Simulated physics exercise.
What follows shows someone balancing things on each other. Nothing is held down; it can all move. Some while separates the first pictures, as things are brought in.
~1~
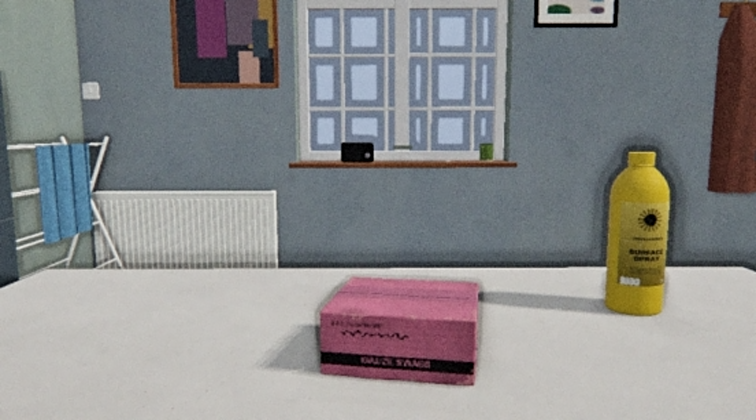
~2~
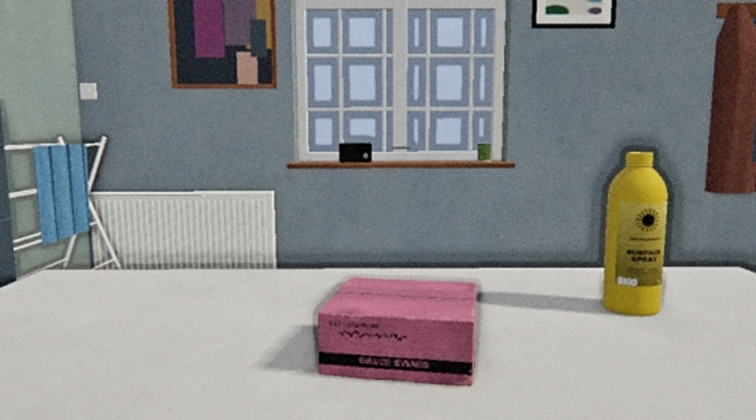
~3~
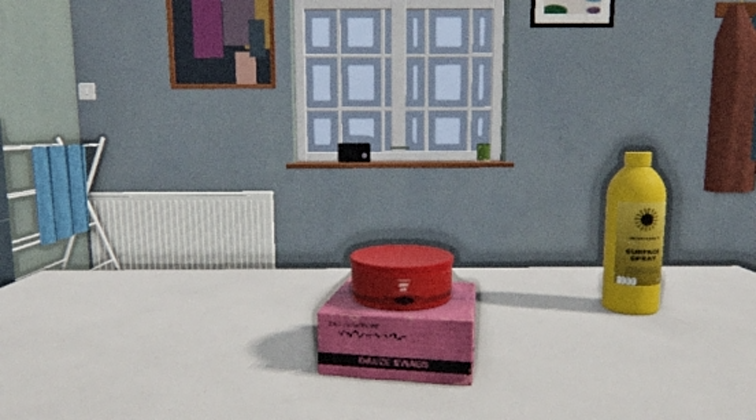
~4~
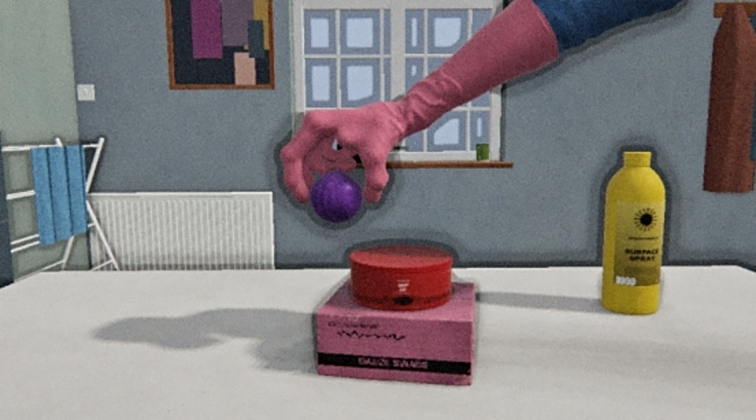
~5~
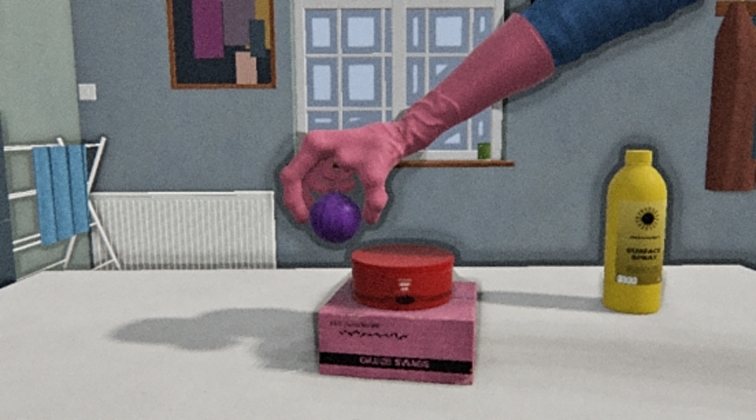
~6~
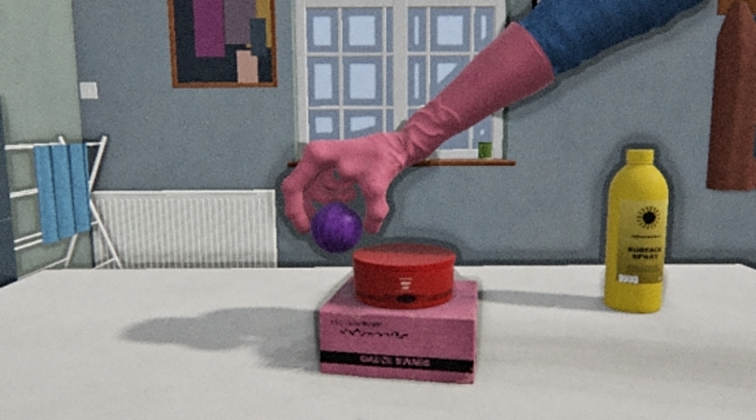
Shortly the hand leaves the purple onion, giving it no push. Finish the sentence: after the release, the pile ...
After the release, the pile tumbles.
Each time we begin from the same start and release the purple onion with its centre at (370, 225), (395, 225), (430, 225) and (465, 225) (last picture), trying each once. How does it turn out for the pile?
Well, on the first go it stays steady, on the second it stays steady, on the third it stays steady, and on the fourth it tumbles down.
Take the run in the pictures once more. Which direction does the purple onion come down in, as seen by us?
It shifts to the viewer's left.
Then, 0.20 s on from there, purple onion shifted a little near (327, 244).
Then, 0.30 s on from there, purple onion now fallen.
Then, 0.40 s on from there, things are still on the move.
In the end, fallen, purple onion; the other 3 unmoved. At the end, from the last picture's camera, purple onion near (265, 329). The pile loses its balance.
